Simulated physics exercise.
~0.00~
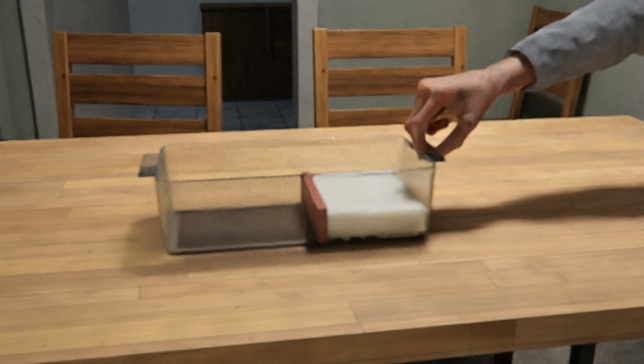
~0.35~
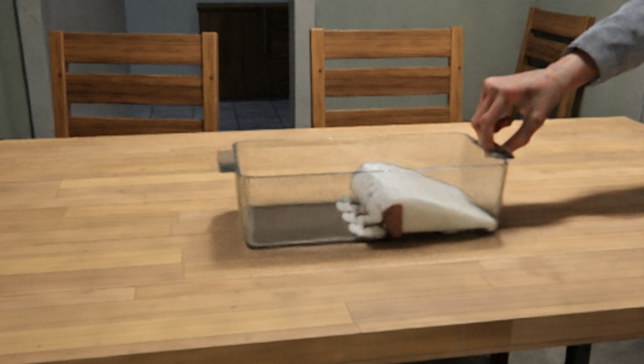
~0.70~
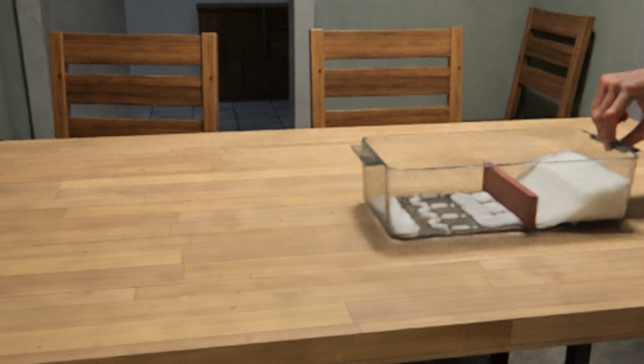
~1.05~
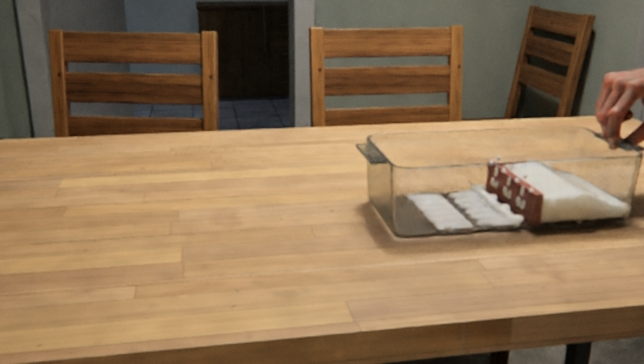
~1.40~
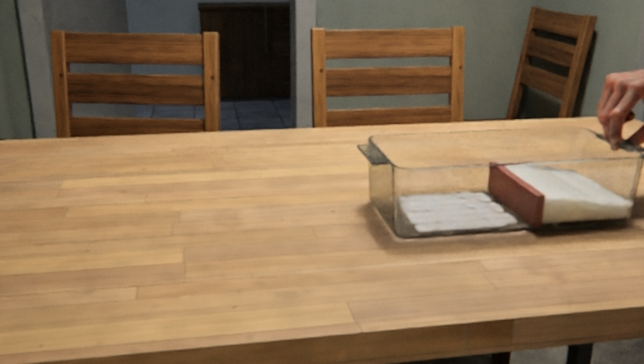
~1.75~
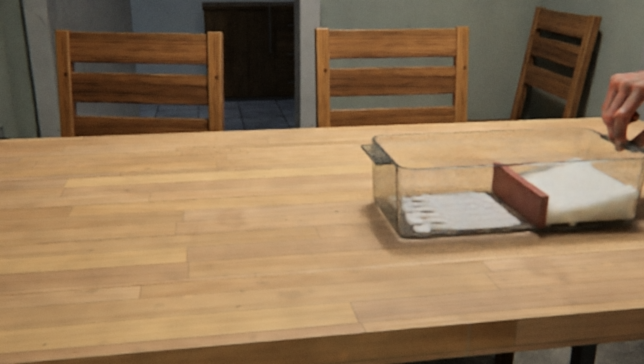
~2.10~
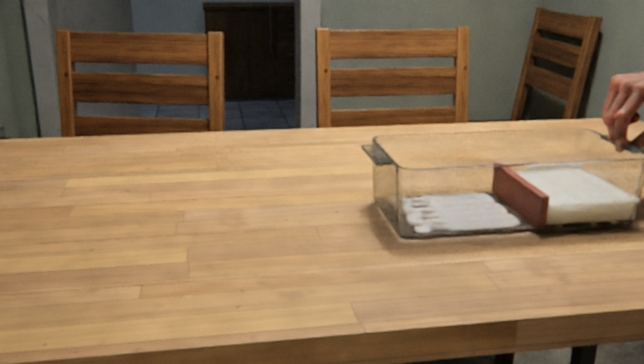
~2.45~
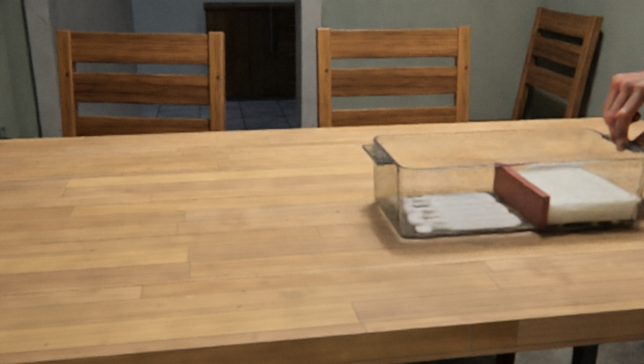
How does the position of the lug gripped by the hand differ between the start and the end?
At the start the gripped lug is a little right of the middle of the view, in front of the middle chair. By the end it is much farther right, close to the right edge of the view.
A hand pulls a divided glass tub rightwards, and some white milk ends up left of the divider.
